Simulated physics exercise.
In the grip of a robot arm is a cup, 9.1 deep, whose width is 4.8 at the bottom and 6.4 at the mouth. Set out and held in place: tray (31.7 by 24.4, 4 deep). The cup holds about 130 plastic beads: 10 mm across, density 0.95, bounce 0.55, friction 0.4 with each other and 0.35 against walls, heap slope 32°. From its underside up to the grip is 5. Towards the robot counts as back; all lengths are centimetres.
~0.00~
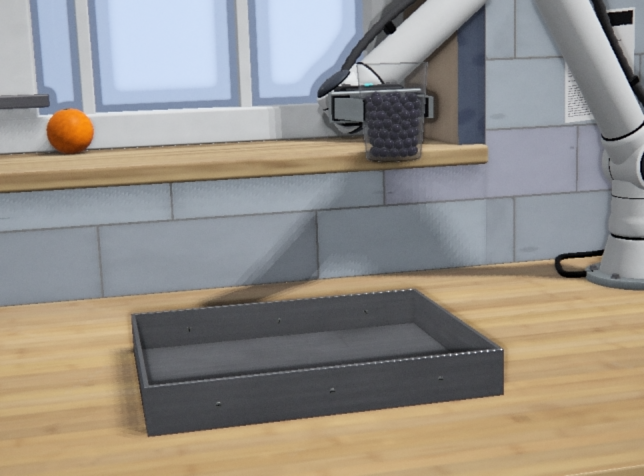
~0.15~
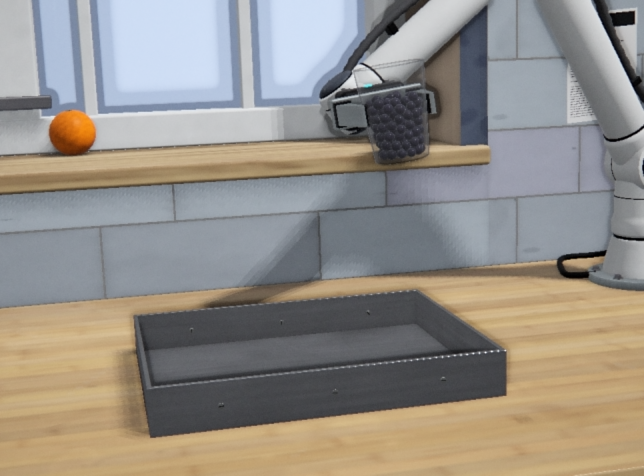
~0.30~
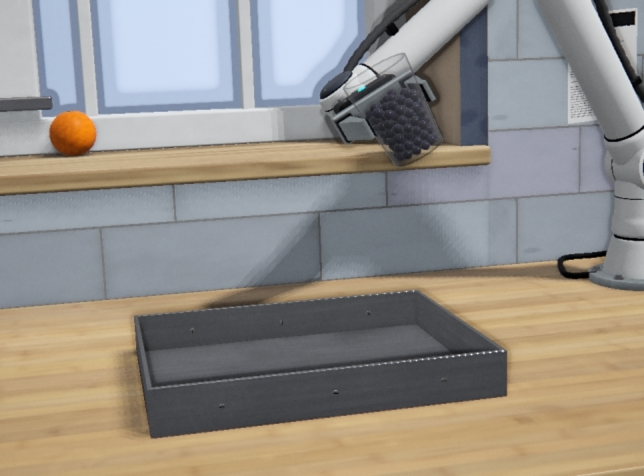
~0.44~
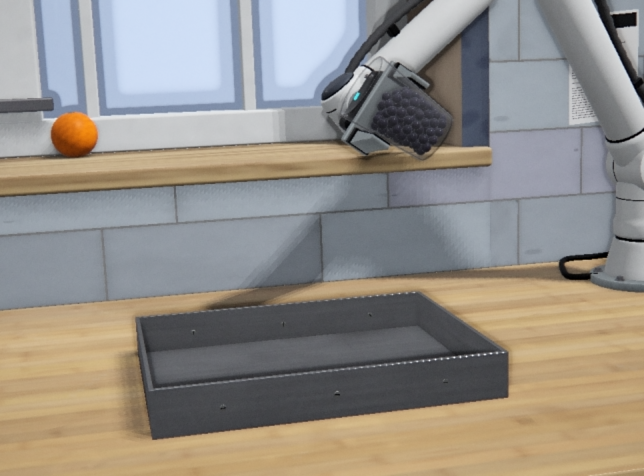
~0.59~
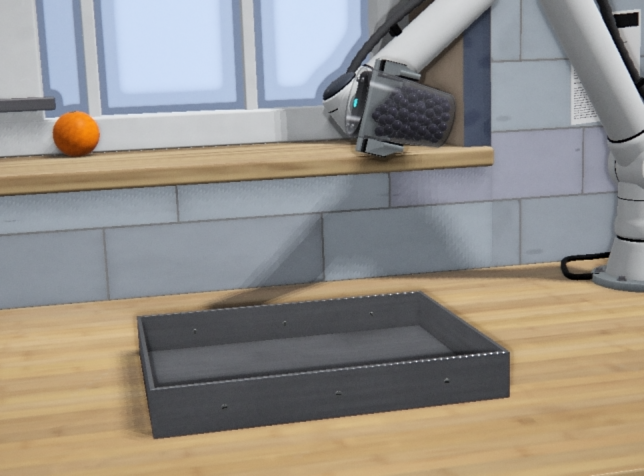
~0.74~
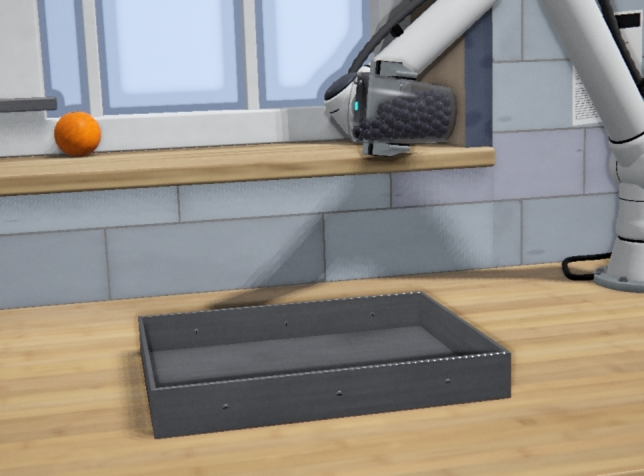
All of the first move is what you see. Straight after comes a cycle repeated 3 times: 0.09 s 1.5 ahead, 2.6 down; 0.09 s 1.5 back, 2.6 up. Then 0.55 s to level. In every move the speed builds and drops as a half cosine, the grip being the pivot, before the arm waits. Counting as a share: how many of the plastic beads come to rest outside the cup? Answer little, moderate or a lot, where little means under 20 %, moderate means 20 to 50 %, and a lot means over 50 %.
Moderate.
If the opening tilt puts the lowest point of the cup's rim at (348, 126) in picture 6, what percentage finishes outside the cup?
5 %.
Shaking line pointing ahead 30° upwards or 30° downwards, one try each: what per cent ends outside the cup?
It comes to around 90 per cent on the first try and around 55 per cent on the second.
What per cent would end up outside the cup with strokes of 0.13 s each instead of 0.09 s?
The share would be near 20 %.
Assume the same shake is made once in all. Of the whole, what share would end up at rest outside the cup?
I'd expect close to 15 per cent then.
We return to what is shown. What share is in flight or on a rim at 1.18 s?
Roughly 3 per cent.
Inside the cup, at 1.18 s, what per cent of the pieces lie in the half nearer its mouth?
Around 40 percent.
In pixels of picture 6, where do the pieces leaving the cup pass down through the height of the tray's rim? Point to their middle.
Centre: Roughly (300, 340).
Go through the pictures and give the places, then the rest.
The first picture shows the cup middle at (393, 113), level; upper third of the load around (394, 106), from x 370 to 415, top at y 95; 134 in the cup.
The second picture shows the cup middle at (396, 114), tilted 8° forward; upper third of the load around (397, 106), from x 370 to 420, top at y 95.
The third picture shows the cup middle at (397, 114), tilted 29° forward; upper third of the load around (399, 107), from x 370 to 430, top at y 95.
The fourth picture shows the cup middle at (400, 113), tilted 54° forward; upper third of the load around (404, 105), from x 375 to 440, top at y 90.
The fifth picture shows the cup middle at (403, 112), tilted 75° forward; upper third of the load around (412, 102), from x 375 to 445, top at y 90.
The sixth picture shows the cup middle at (404, 111), tilted 83° forward; upper third of the load around (418, 104), from x 360 to 450, top at y 95; 134 in the cup.
After 1.18 s, tilted 83° forward, highest piece 25 above the table; 118 in the cup, 12 in the tray, 4 in flight or on a rim.
After 1.61 s, tilted 28° forward, highest piece 28 above the table; 99 in the cup, 35 in the tray.
After 2.03 s, level, highest piece 27 above the table; 99 in the cup, 35 in the tray.
After 3.08 s, level, highest piece 27 above the table; 99 in the cup, 35 in the tray.
In the end, 99 in the cup, 35 in the tray. That is 26 % outside the cup.
